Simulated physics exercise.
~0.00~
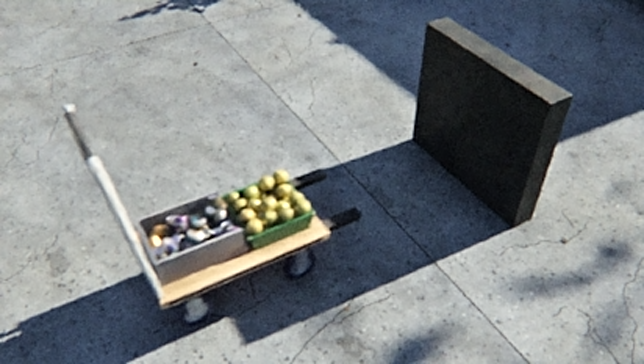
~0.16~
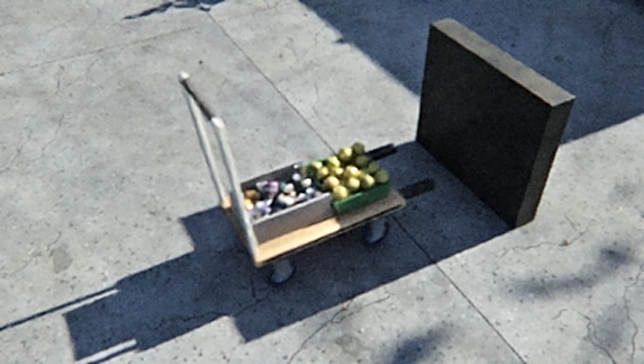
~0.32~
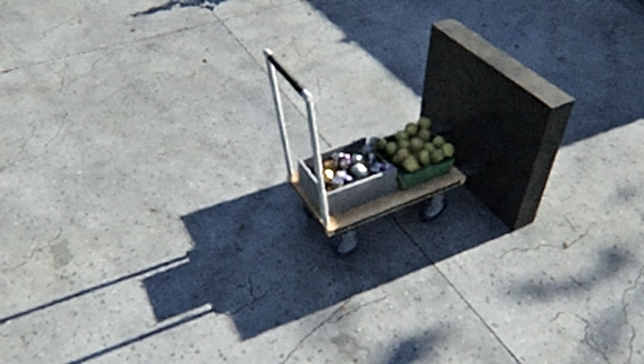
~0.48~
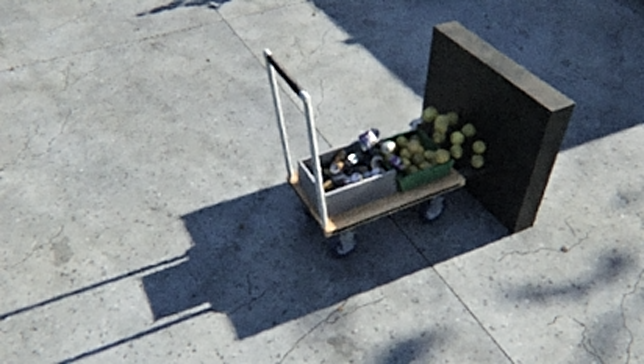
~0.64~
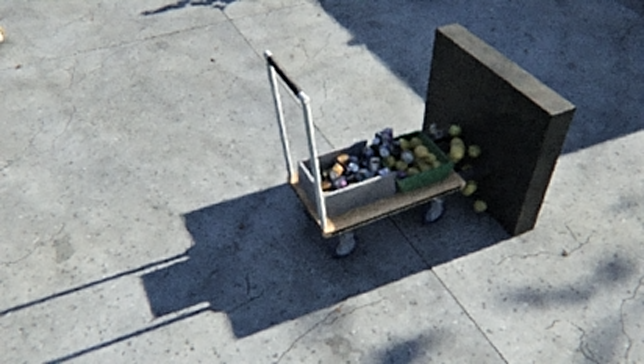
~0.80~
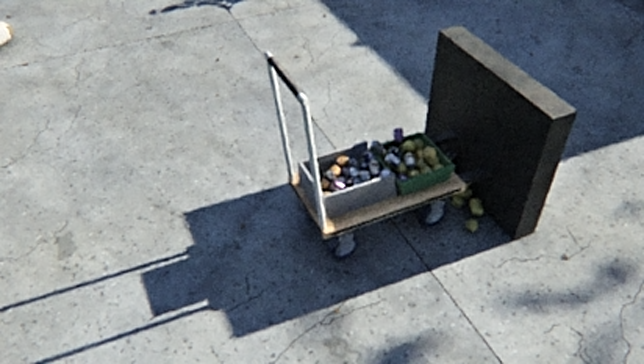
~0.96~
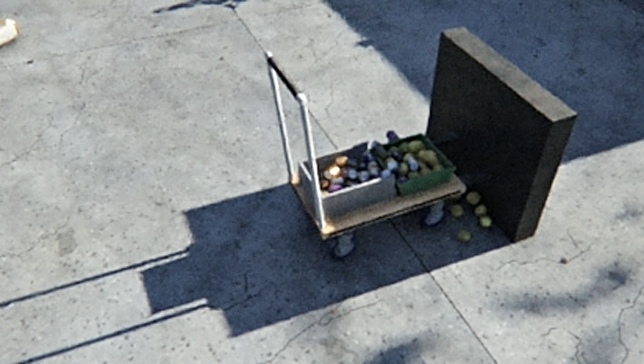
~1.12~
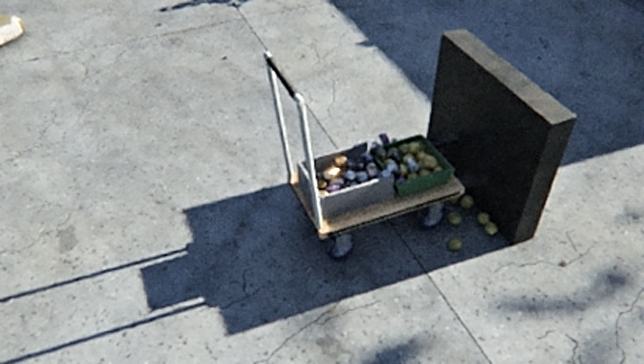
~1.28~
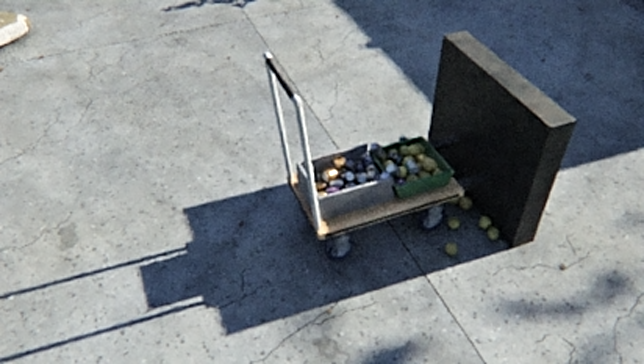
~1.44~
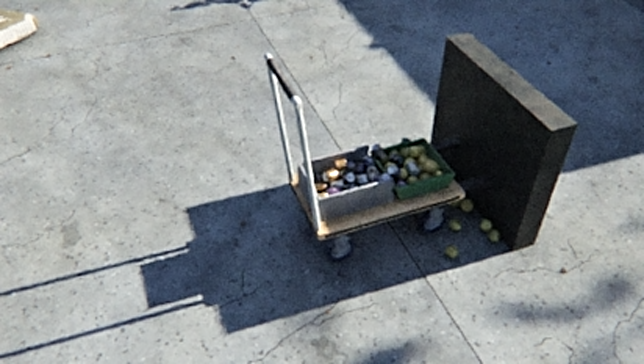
A cart rolls right, stops at a dark wall, and some yellow apples spill onto the ground.
